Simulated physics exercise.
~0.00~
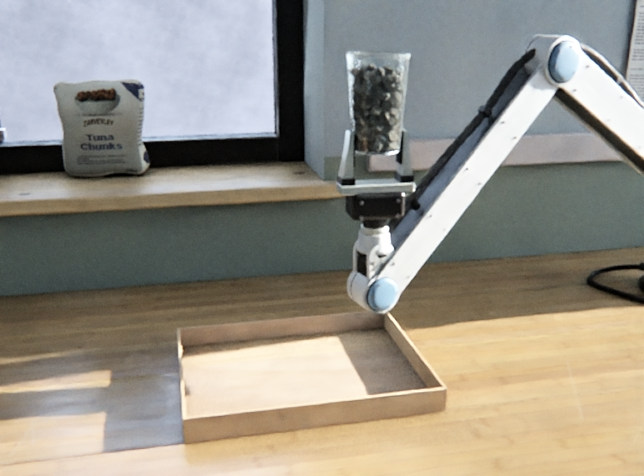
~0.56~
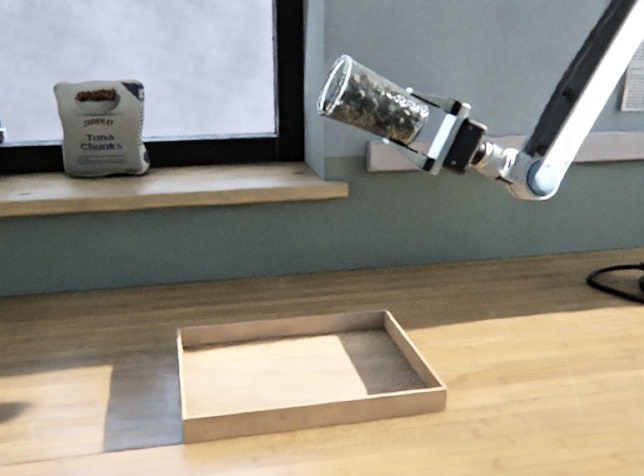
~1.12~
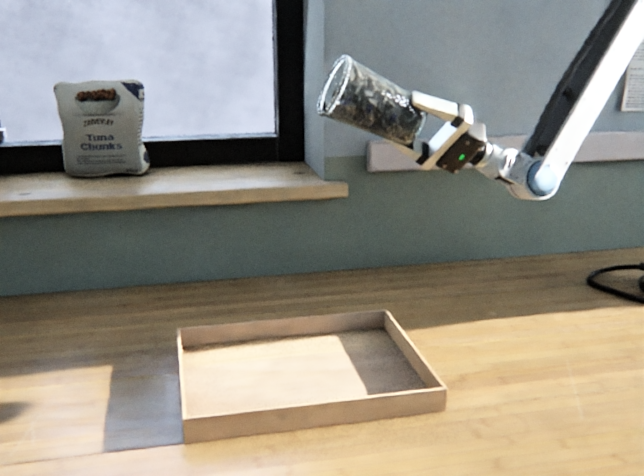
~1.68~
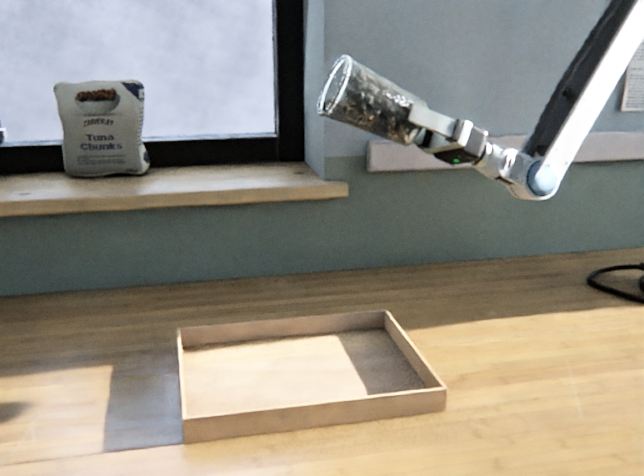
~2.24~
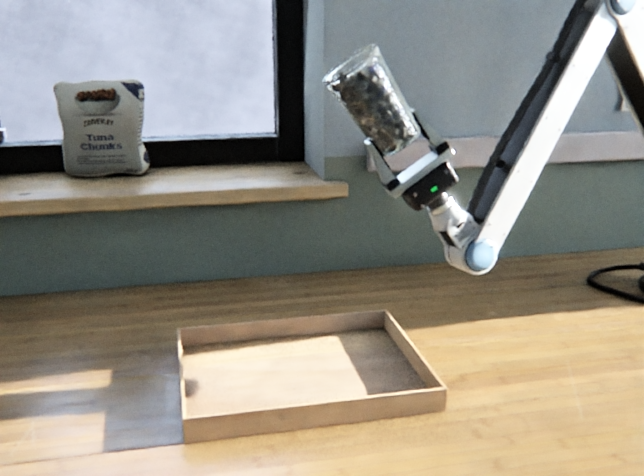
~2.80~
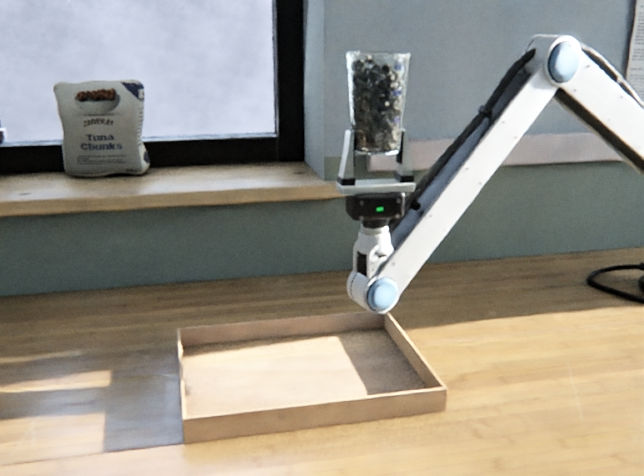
A robot arm holds an upright clear tumbler of dark pebbles above a wooden table, where a shallow wooden tray sits near a window sill with a bag of tuna chunks. The arm swings up and to the right, tipping the tumbler steeply over to the left. Held at that tilt, the wrist spins the tumbler around its own long axis, and the pebbles stay inside. The arm then lowers back toward the left, easing the tumbler out of its lean. Finally it stands upright where it began, still full, and the tray below remains empty.
